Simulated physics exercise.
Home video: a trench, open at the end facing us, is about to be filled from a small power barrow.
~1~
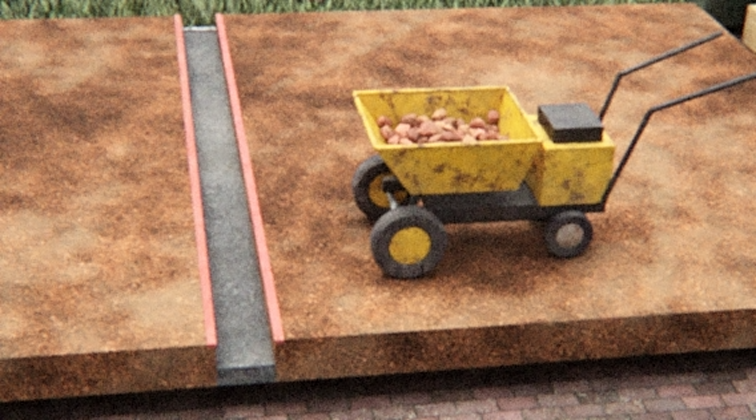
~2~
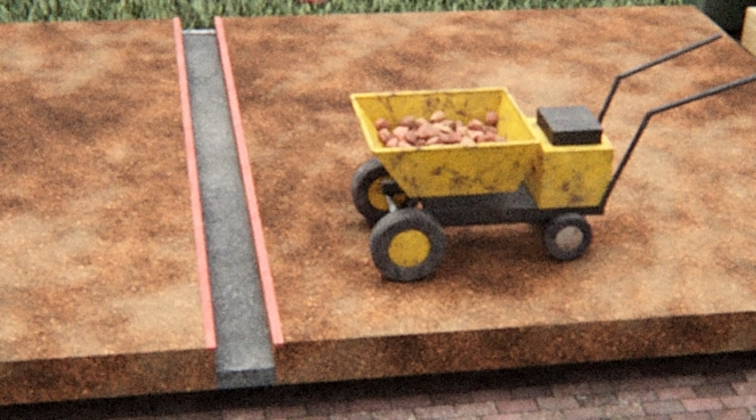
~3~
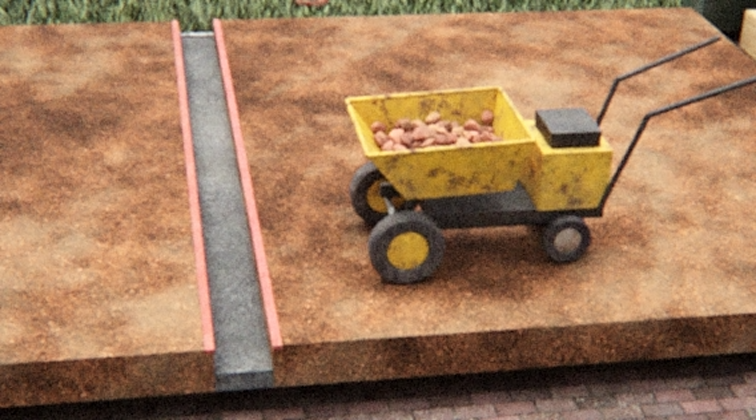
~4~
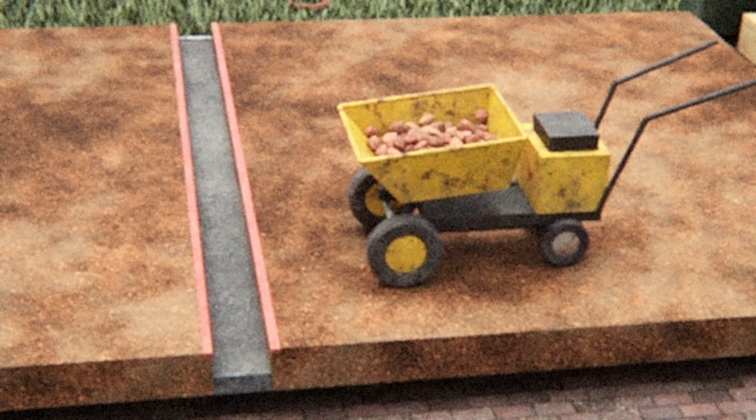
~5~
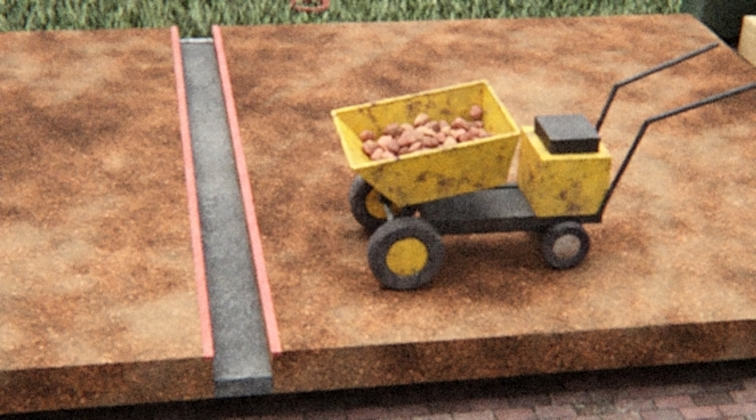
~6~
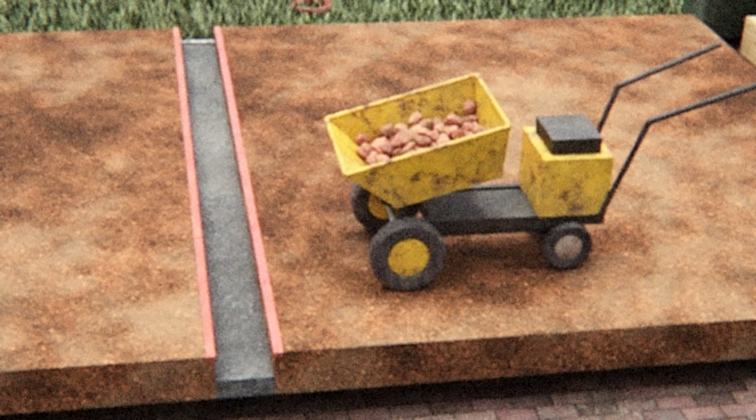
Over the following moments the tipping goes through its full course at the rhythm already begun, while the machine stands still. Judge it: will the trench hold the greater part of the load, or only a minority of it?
Exceeds half.
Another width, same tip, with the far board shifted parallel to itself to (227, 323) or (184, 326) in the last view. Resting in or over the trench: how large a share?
50 and 70 percent.
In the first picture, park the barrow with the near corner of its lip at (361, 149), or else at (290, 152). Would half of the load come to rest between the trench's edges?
Place one: The greater share; place two: The lesser share.
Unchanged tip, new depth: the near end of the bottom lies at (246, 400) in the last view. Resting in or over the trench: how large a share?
Estimate: Approx. 70 %.
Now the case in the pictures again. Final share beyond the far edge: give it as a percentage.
About 0 per cent.
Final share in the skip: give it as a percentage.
Around 15 in a hundred.
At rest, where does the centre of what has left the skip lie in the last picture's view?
Centre at rest: Close to (241, 276).
Just after the last frame, skip tipped steeply; every one in the skip.
A moment on, skip tipped right over; the larger part in the skip; about a tenth short of the trench; about a tenth in or heaped over the trench; just a few falling.
Further on, skip tipped right over; roughly a quarter in the skip; roughly a quarter short of the trench; roughly two thirds in or heaped over the trench; just a few beyond it.
When it is over, skip tipped right over; roughly a quarter in the skip; roughly a quarter short of the trench; roughly two thirds in or heaped over the trench; just a few beyond it.
